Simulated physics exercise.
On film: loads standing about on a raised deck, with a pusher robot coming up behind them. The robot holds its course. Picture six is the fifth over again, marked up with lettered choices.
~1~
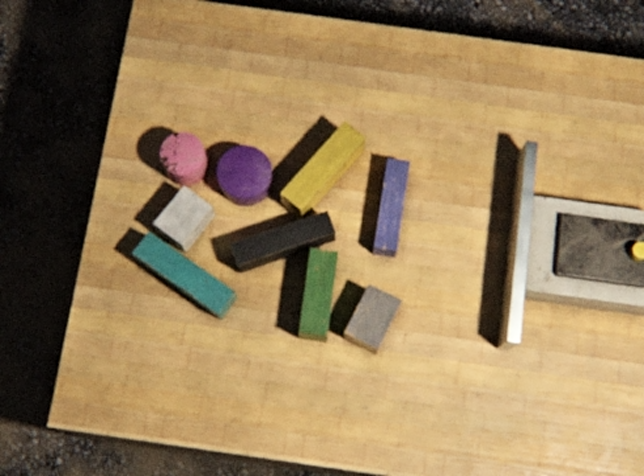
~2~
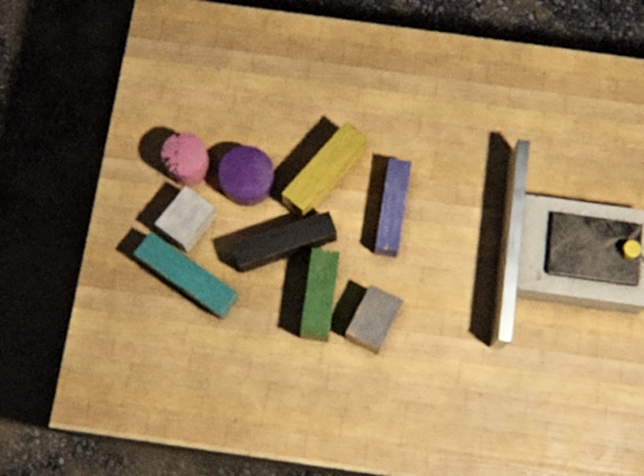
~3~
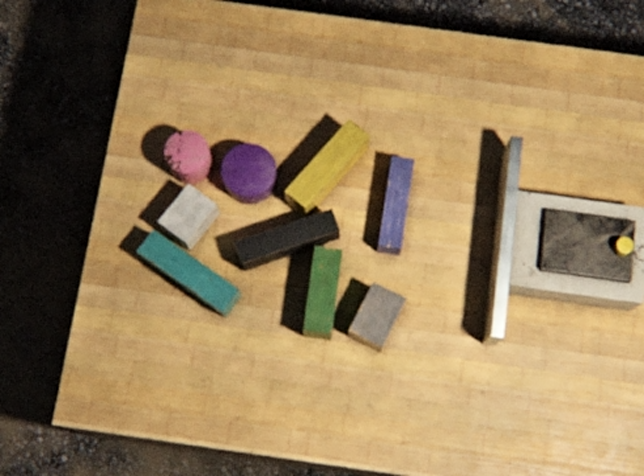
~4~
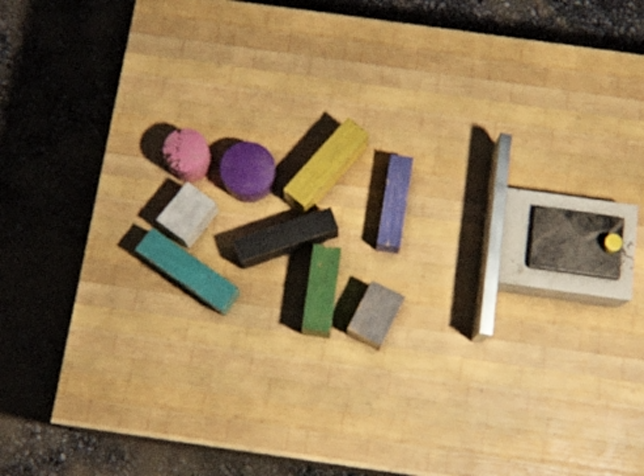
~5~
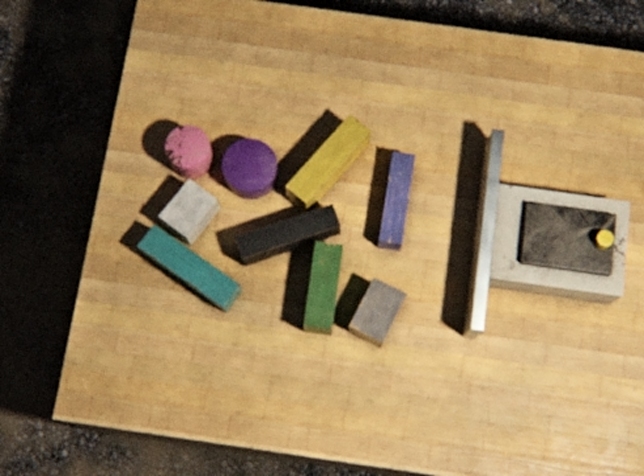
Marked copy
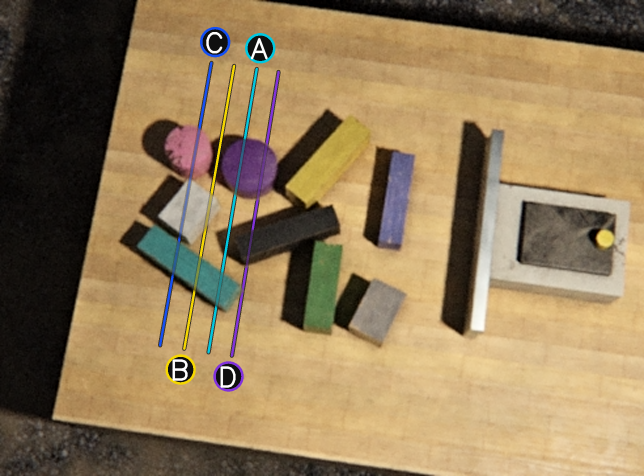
A gray machine with a wide flat blade slid slowly left a short way across the wooden surface, toward a scattered group of colored blocks and two round pieces, which all stayed put.
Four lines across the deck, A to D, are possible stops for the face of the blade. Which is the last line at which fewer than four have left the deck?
No farther than C.
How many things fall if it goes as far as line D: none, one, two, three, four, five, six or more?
By then, none.
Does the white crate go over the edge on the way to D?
By then, no.
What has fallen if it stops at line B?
The pink canister.
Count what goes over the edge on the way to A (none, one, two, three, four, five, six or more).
In all, none.
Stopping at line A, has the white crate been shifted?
Yes.
On the copy, A at (233, 206); B at (210, 203); C at (187, 199); D at (256, 209).
On C. First, robot (451, 222); grey crate (339, 309); green bar (309, 287).
Then, robot (341, 207); pink canister (148, 142); turquoise bar (138, 261).
Finally, robot (258, 195); pink canister over the edge; turquoise bar over the edge; three fallen.
By contrast, A is within the limit but short; B is within the limit but short; D is within the limit but short.
